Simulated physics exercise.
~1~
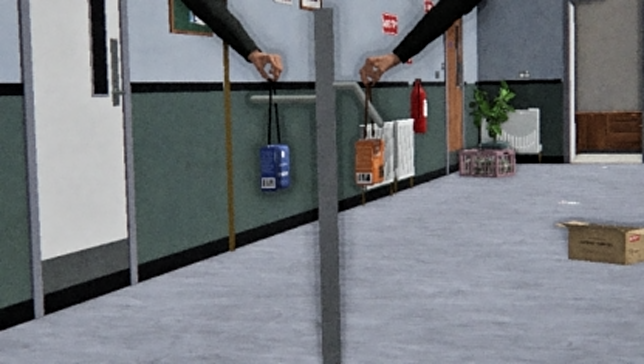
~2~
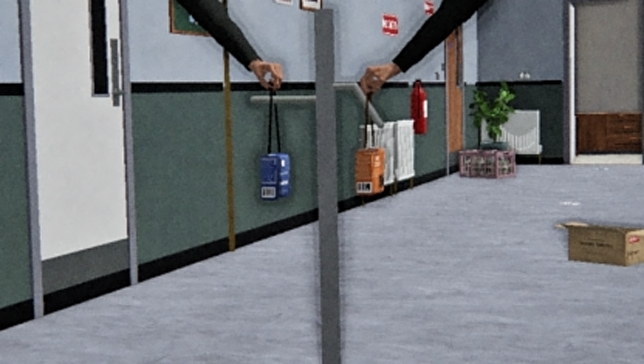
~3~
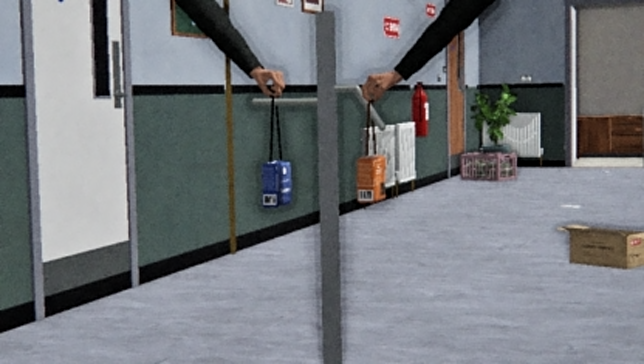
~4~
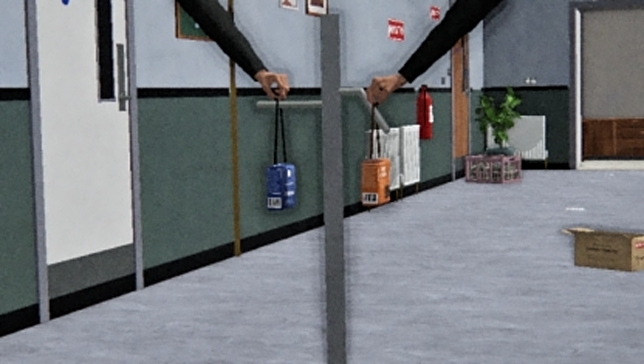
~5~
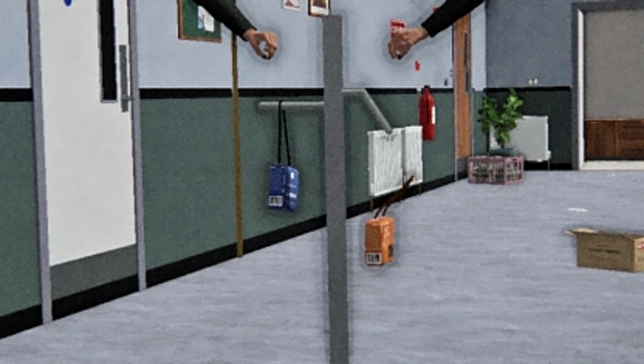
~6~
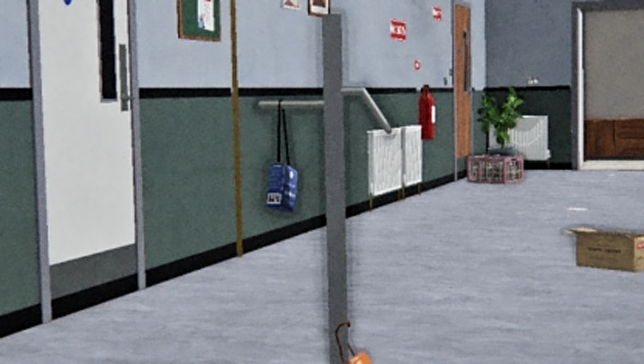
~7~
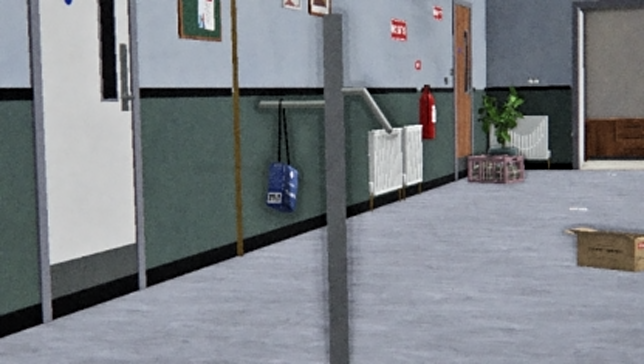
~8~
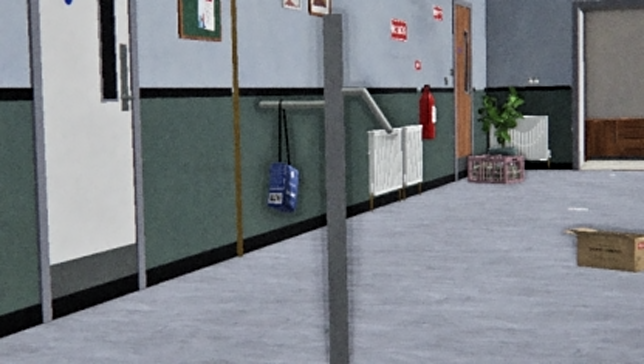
Two hands lower a blue pouch on the left and an orange pouch on the right by their dark loops, one on each side of a grey upright stand in a corridor. The pouches sink a little until their loops reach the level of the stand's pegs. The hands then let go and draw back. The blue pouch stays up, leaning slightly, while the orange one slips off and falls, tilting as it drops low beside the post. It passes out of view toward the floor, and the blue pouch is left hanging by its loop.
